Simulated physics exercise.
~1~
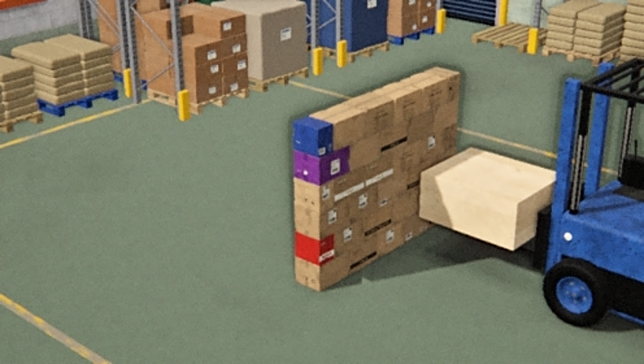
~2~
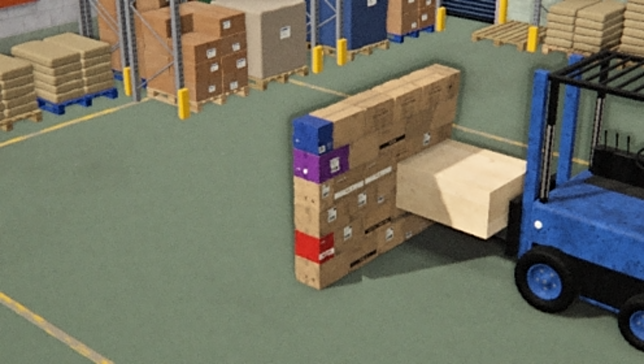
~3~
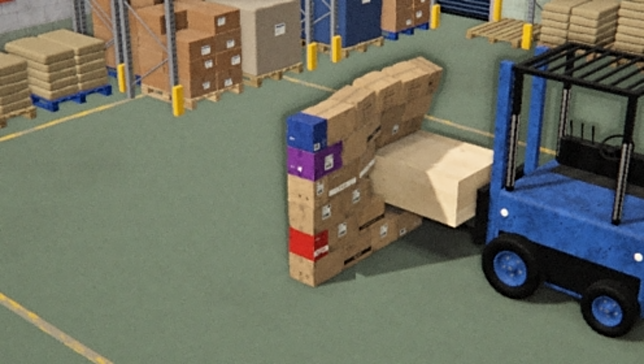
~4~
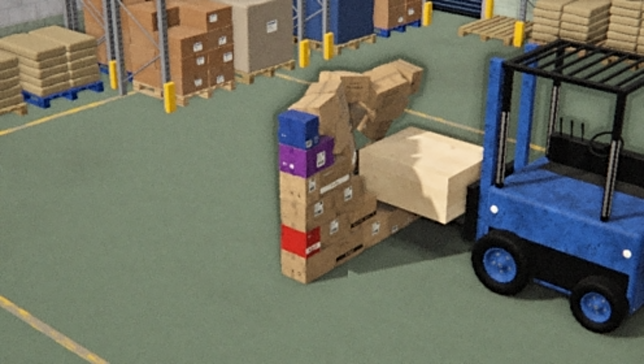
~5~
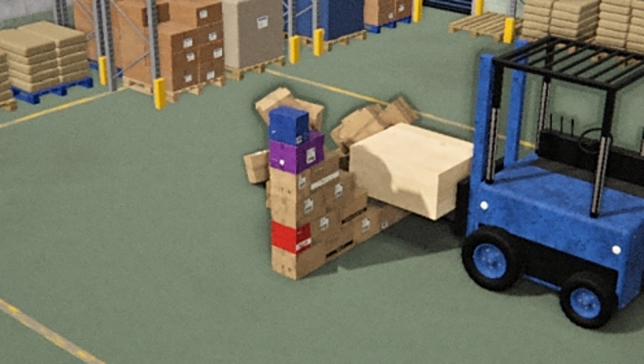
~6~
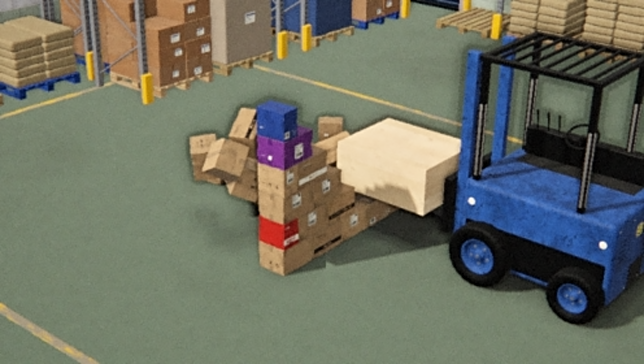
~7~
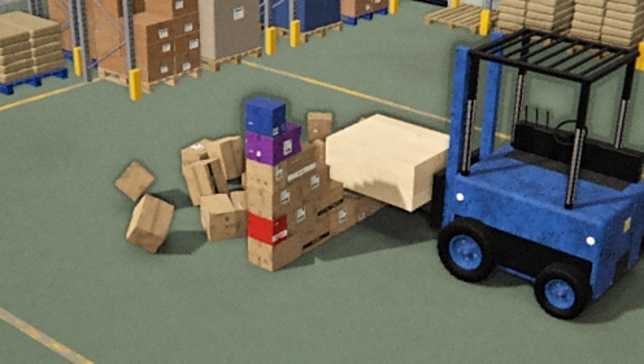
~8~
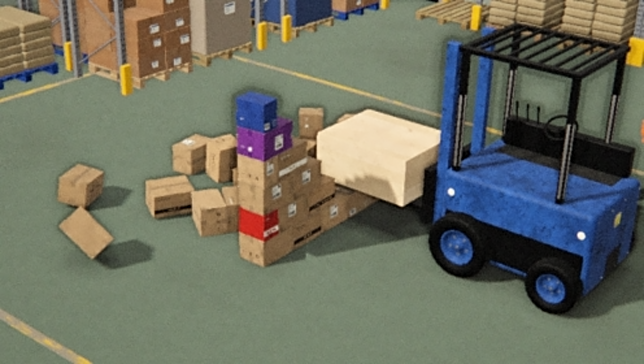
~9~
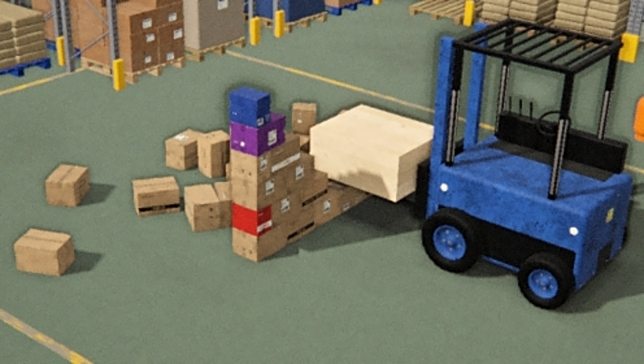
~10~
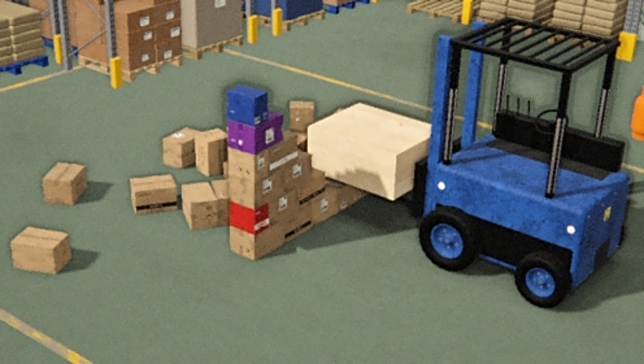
A blue forklift carrying a big pale crate drove left into a wall of stacked cartons, buckling its middle and sending boxes tumbling across the floor, but the near end with the blue, purple and red cartons stayed standing.
